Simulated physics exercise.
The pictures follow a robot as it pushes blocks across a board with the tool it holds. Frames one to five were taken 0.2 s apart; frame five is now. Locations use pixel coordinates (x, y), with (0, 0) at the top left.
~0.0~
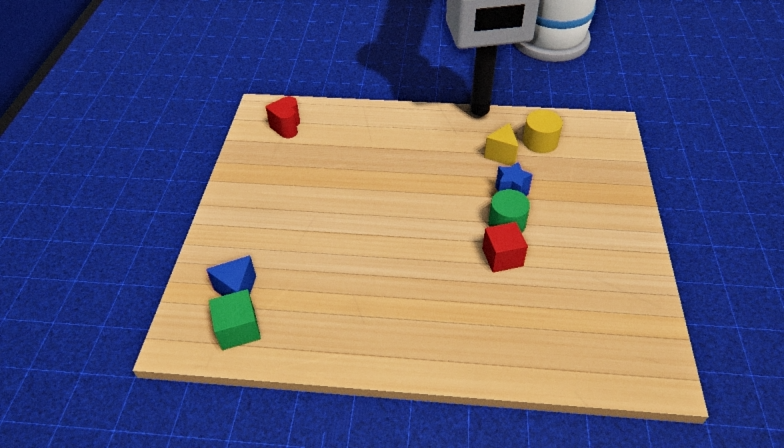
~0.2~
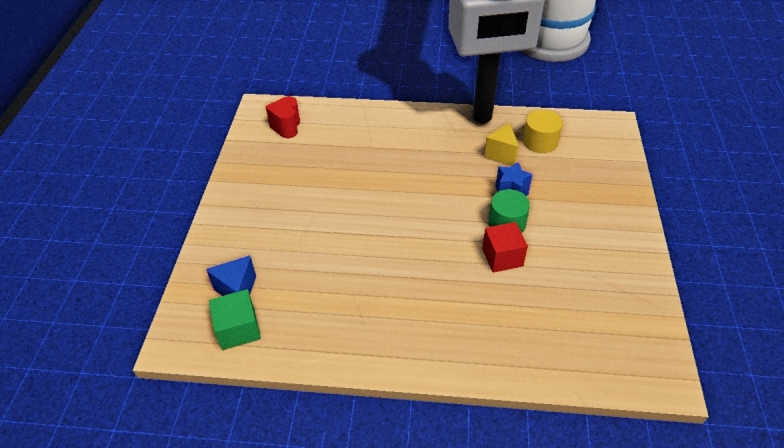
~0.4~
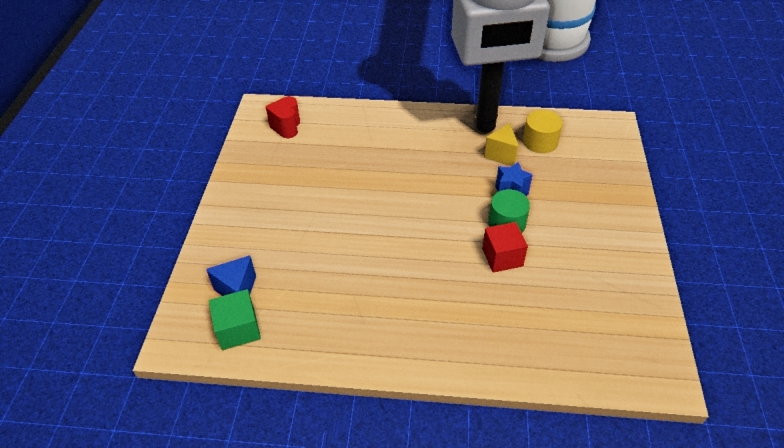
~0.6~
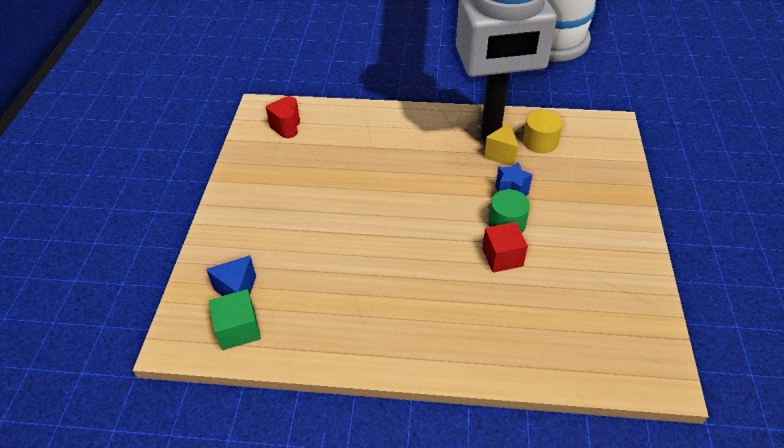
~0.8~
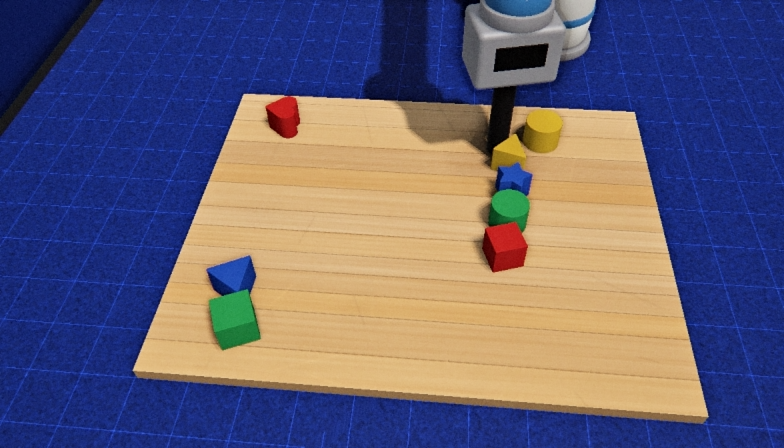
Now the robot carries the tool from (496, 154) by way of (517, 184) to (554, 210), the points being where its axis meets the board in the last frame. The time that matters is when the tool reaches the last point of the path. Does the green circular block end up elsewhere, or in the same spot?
By the last moment of the path, the green circular block has shifted.
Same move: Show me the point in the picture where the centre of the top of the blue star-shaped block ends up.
The answer is (540, 201).
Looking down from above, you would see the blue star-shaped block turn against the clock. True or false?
False.
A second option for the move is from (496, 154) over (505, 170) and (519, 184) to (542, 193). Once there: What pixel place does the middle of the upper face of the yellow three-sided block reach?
The middle of its upper face should be somewhere near (570, 173).
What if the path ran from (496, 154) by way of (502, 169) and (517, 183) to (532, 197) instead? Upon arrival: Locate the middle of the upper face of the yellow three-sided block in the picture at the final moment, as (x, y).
I'd expect the centre of its top face to be at (557, 172).
The first path, step by step. One third of the way, tool at (510, 170); yellow three-sided block at (532, 163); blue star-shaped block at (519, 178), turned 35° clockwise.
Two thirds of the way, tool at (529, 189); red four-sided block at (507, 240); green circular block at (509, 212); yellow three-sided block at (556, 172), turned 60° anticlockwise; blue star-shaped block at (534, 194), turned 50° clockwise.
At the end, tool at (555, 205); red four-sided block at (507, 240); green circular block at (509, 212); yellow three-sided block at (570, 176), turned 90° anticlockwise; blue star-shaped block at (540, 201), turned 60° clockwise.
